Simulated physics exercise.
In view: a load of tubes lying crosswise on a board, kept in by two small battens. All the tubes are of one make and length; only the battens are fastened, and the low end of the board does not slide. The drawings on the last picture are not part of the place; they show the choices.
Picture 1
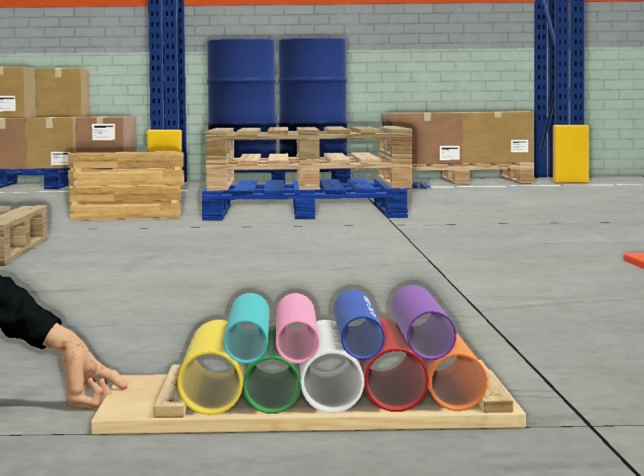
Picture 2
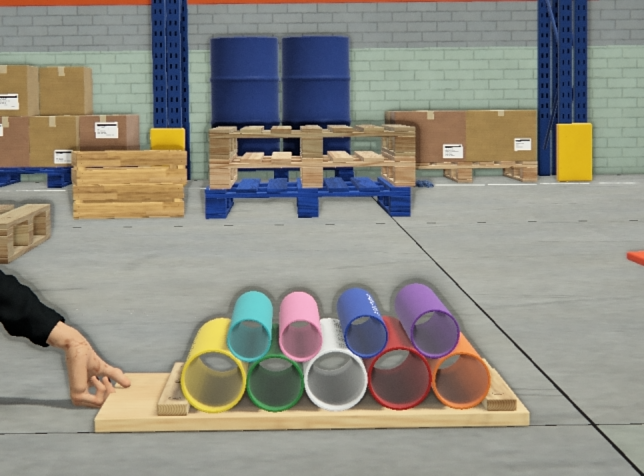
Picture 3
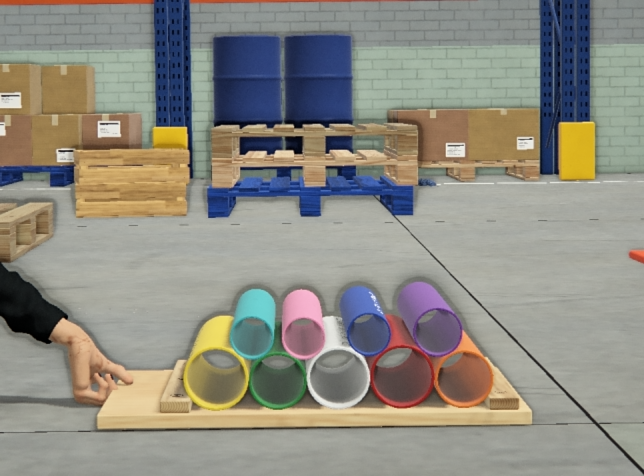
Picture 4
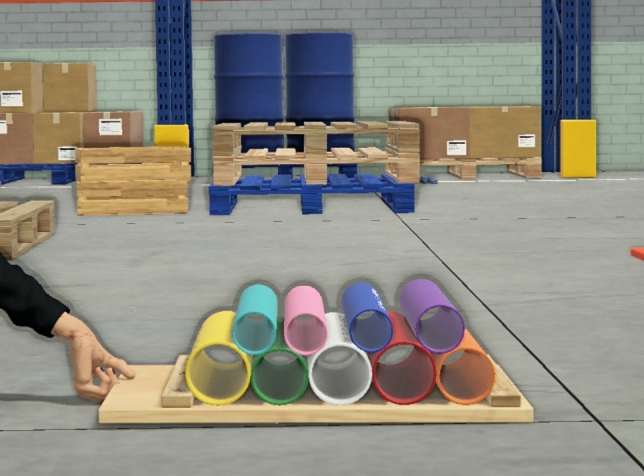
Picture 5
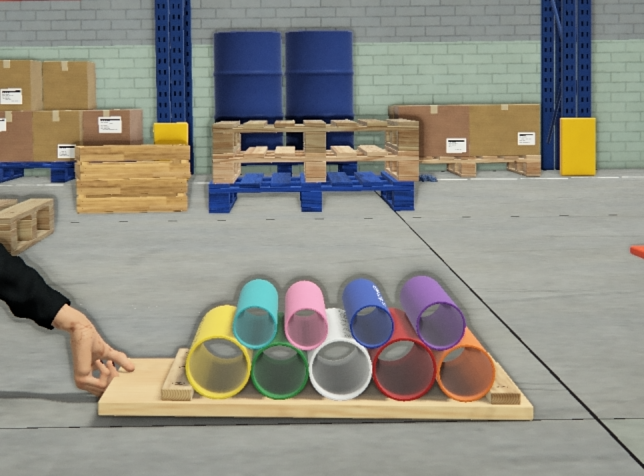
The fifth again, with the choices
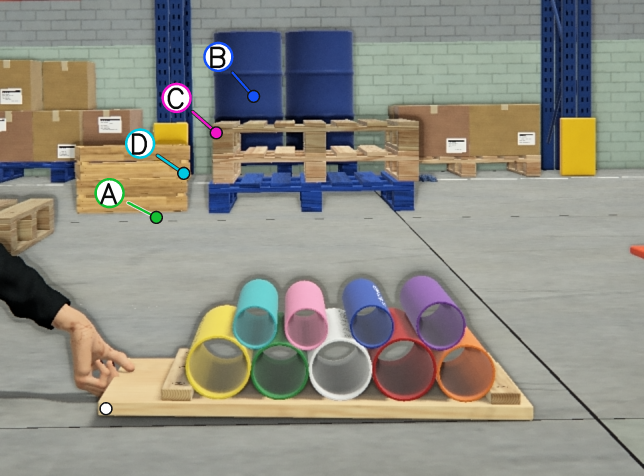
We see a hand at the left end of a wooden board in a warehouse, raising that end very slightly, while the colourful tubes stacked in two rows between small battens keep their places on the board.
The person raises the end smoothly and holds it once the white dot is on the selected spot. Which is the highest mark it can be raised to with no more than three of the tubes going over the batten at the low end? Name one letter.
Stop at A.
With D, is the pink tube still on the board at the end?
No.
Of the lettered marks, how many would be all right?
One of the four.
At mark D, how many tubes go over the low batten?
The count is nine.
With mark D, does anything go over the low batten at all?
Yes.
On the copy, A at (156, 218); B at (253, 96); C at (216, 133); D at (184, 173); the white dot at (106, 409).
On A. First, board at 18°.
Then, board at 28°.
Finally, board at 28°, one over the low batten (purple).
By contrast, B nine over the low batten; C nine over the low batten; D nine over the low batten.
